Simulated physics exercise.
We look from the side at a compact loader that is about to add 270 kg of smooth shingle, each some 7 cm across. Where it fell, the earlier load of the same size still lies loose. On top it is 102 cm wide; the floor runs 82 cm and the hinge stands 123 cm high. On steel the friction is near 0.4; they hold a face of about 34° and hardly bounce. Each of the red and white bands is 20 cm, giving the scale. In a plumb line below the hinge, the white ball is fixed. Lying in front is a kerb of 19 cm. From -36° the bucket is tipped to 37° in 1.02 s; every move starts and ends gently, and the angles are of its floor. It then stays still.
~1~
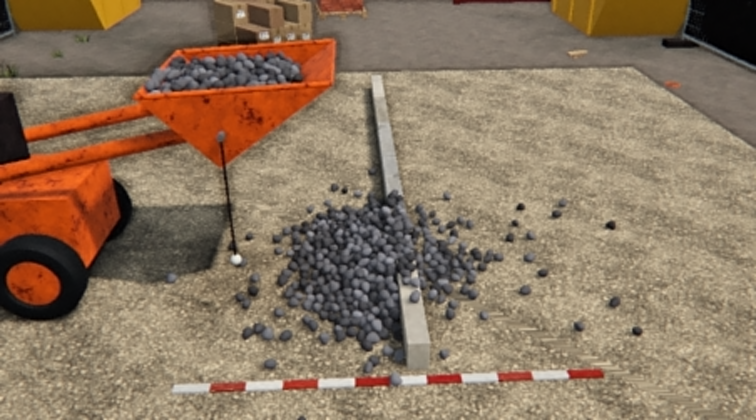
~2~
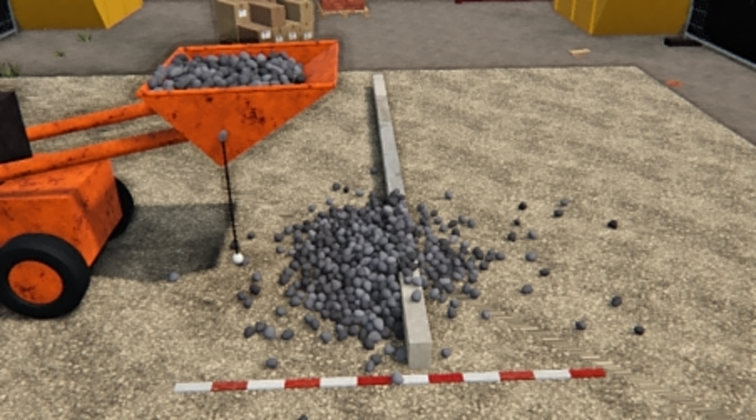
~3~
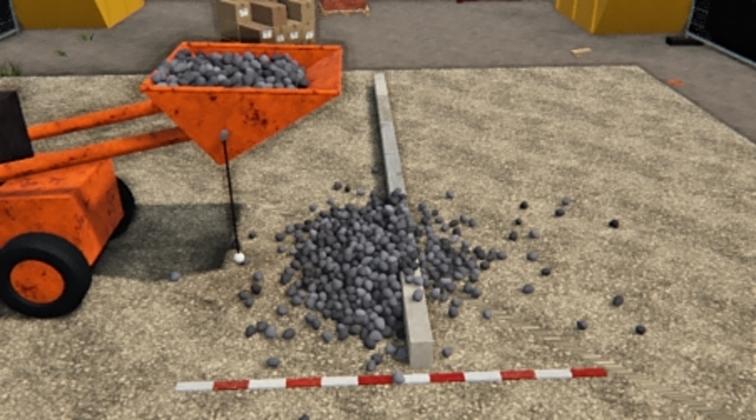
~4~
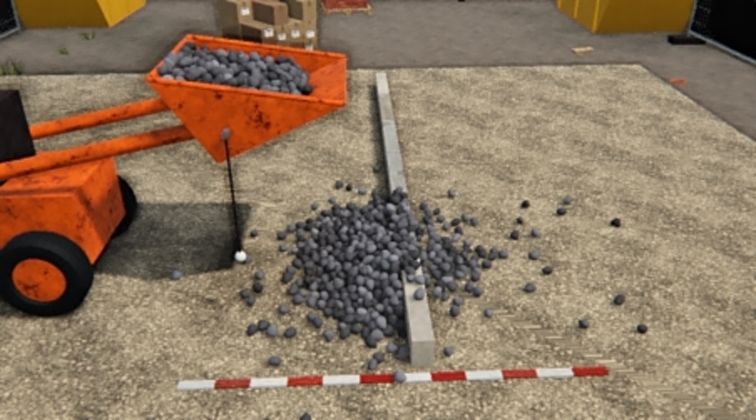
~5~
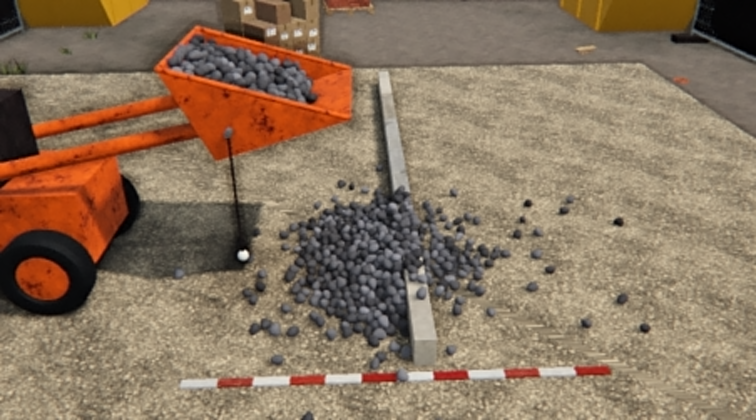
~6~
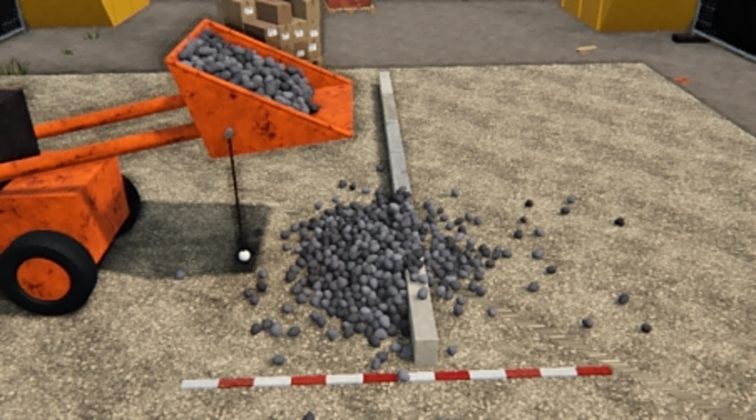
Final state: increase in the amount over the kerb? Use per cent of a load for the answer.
About 29 %.
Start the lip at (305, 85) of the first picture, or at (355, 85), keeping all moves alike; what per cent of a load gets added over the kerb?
Near 10 in a hundred first, near 45 in a hundred second.
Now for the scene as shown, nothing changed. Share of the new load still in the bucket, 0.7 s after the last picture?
It holds some 60 percent.
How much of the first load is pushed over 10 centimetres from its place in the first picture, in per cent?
Roughly 15 % of them.
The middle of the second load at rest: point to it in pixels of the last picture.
Roughly pixel (377, 248) in the last view.
Then, 0.3 s after the last picture the floor is at 25°; in per cent of one load, 100 in the bucket, 85 on this side of the kerb, 15 over the kerb; the foremost stones are at (582, 246).
Then, 0.7 s after the last picture the floor is at 37°; in per cent of one load, 60 in the bucket, 125 on this side of the kerb, 15 over the kerb; the foremost stones are at (582, 246).
Then, 1.0 s after the last picture the floor is at 37°; in per cent of one load, 11 in the bucket, 165 on this side of the kerb, 24 over the kerb; the foremost stones are at (582, 246).
Then, 3.5 s after the last picture the floor is at 37°; in per cent of one load, 0 in the bucket, 157 on this side of the kerb, 44 over the kerb; the foremost stones are at (616, 237). Net gain over the kerb, 29.
